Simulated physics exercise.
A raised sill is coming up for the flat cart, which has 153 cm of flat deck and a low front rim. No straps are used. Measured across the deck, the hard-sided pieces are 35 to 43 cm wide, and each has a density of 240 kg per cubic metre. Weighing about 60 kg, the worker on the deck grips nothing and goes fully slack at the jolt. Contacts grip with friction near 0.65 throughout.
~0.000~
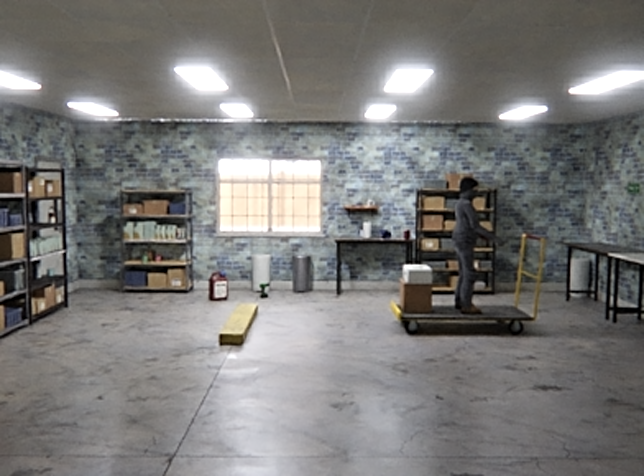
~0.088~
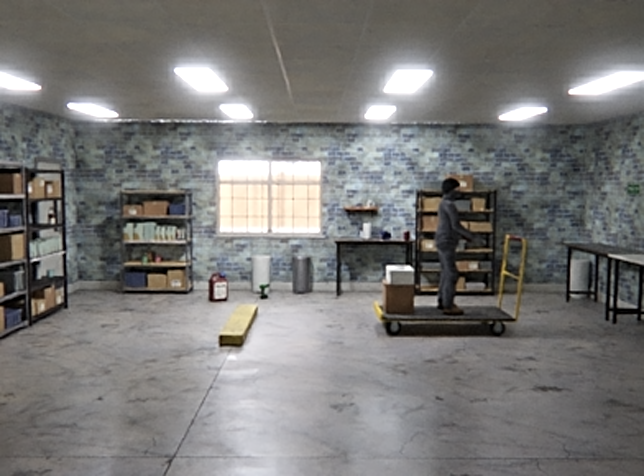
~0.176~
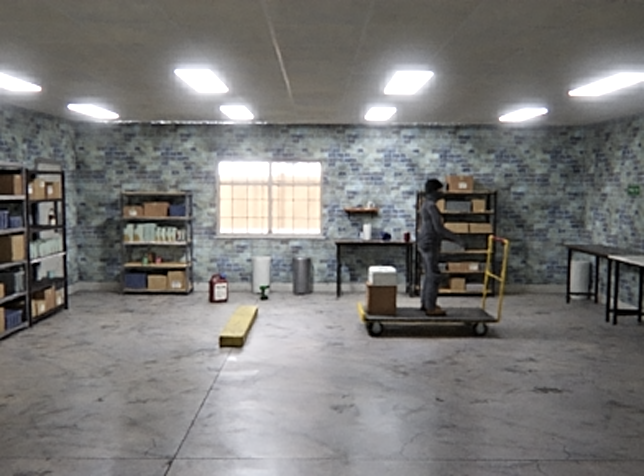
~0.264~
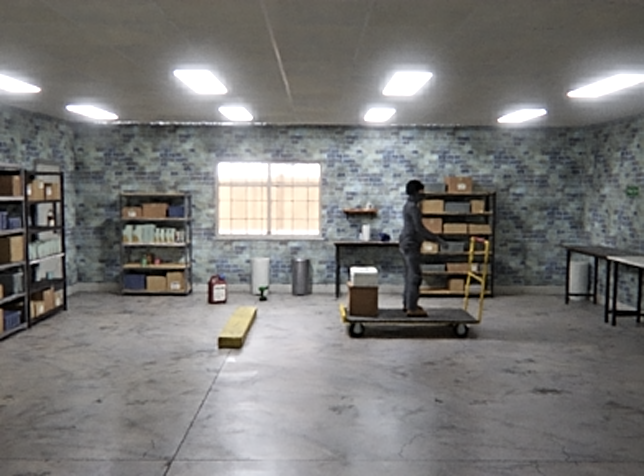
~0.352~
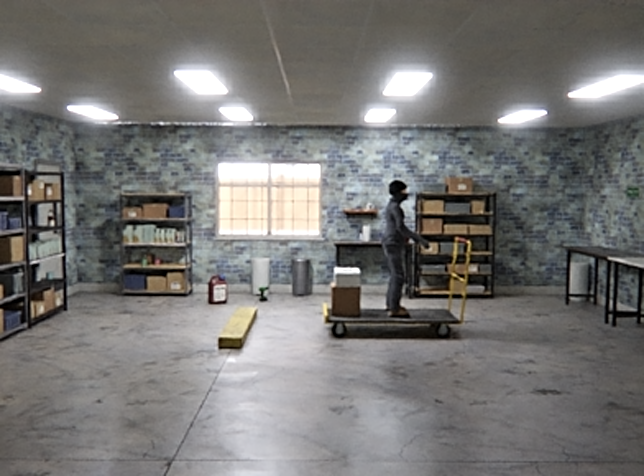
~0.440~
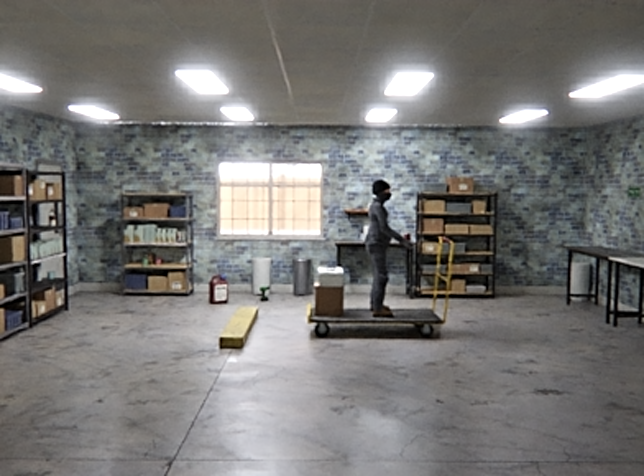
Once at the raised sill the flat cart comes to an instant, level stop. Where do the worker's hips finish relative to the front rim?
The worker's hips finish beyond the front rim.
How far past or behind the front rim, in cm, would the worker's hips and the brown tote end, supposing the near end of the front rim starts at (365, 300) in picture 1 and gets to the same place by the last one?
Hips 10 behind, brown 20 behind.
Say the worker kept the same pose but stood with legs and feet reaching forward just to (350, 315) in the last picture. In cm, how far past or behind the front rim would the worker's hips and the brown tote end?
The hips would end 40 cm past the front rim and the brown one 10 cm past it.
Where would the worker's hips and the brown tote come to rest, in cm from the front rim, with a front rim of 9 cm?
The hips would end 20 cm past the front rim, and the brown item 30 cm behind it.
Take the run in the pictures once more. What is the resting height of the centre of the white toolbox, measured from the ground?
Height: Around 10 cm.
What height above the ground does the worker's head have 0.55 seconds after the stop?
110 cm above it.
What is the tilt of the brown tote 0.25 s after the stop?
Its tilt is about 30°.
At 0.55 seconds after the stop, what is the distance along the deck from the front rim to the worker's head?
Position: Around 20 cm past the rim.
The wheels strike at 0.76 s.
After 1.01 s the worker's hips are 19 cm behind the rim, near (260, 264) in the last picture's view.
After 1.31 s the worker's hips are 13 cm past the rim, near (233, 269) in the last picture's view.
After 1.76 s the worker's hips are 55 cm past the rim, near (199, 297) in the last picture's view.
When all is still (3.3 s), past the rim, brown tote, white toolbox and the worker's hips; nothing is left behind it.
